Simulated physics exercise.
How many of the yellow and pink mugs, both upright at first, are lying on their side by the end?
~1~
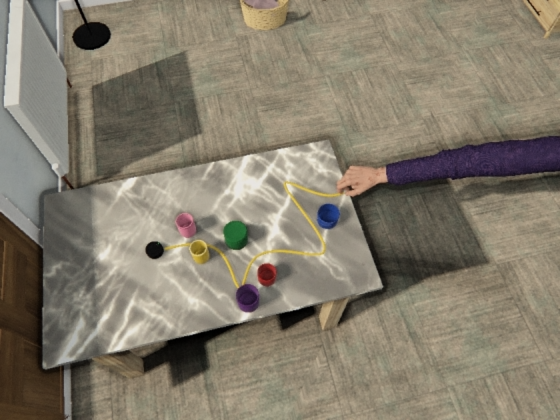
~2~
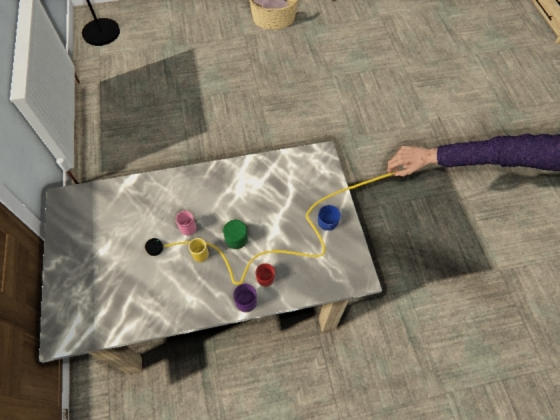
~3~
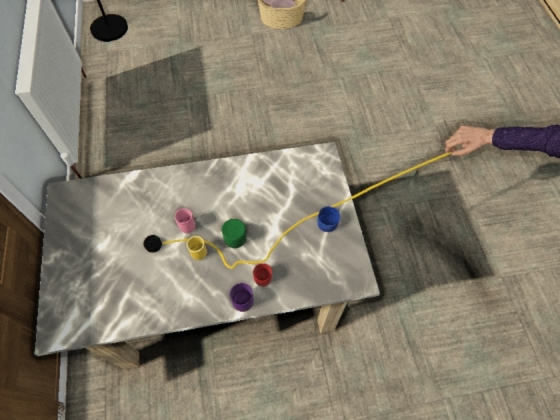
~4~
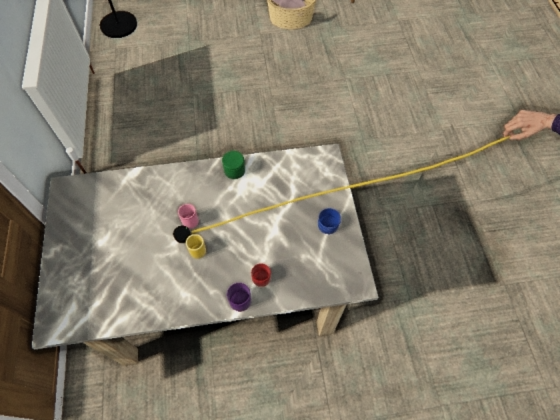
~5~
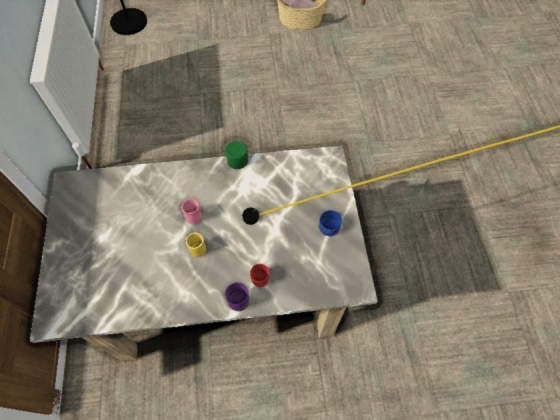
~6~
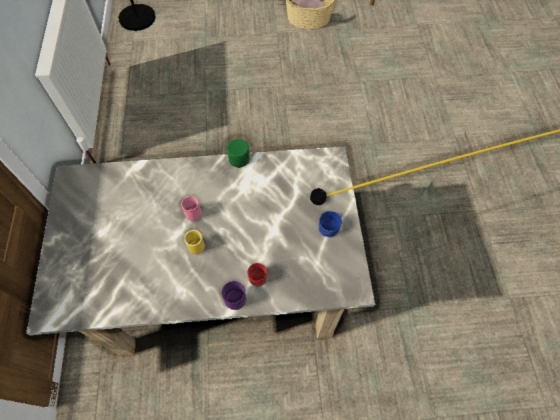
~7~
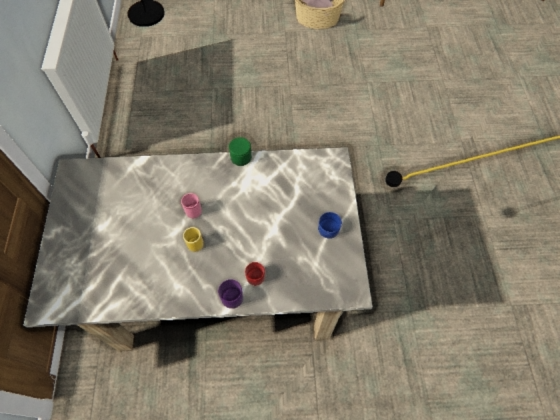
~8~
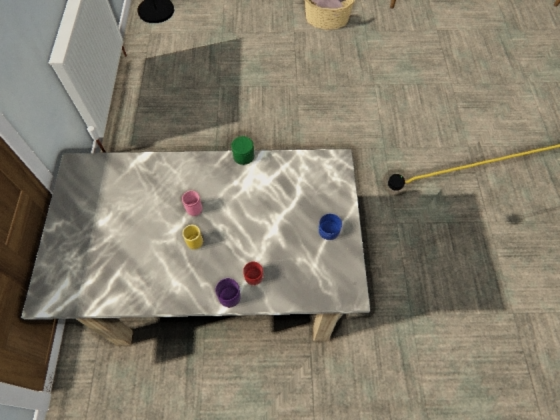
None of them are. The yellow mug and the pink mug are both still standing upright on the table.
Black reel dragged right across a marbled table by its yellow lead, green tub shoved toward the back edge, reel dropping off.
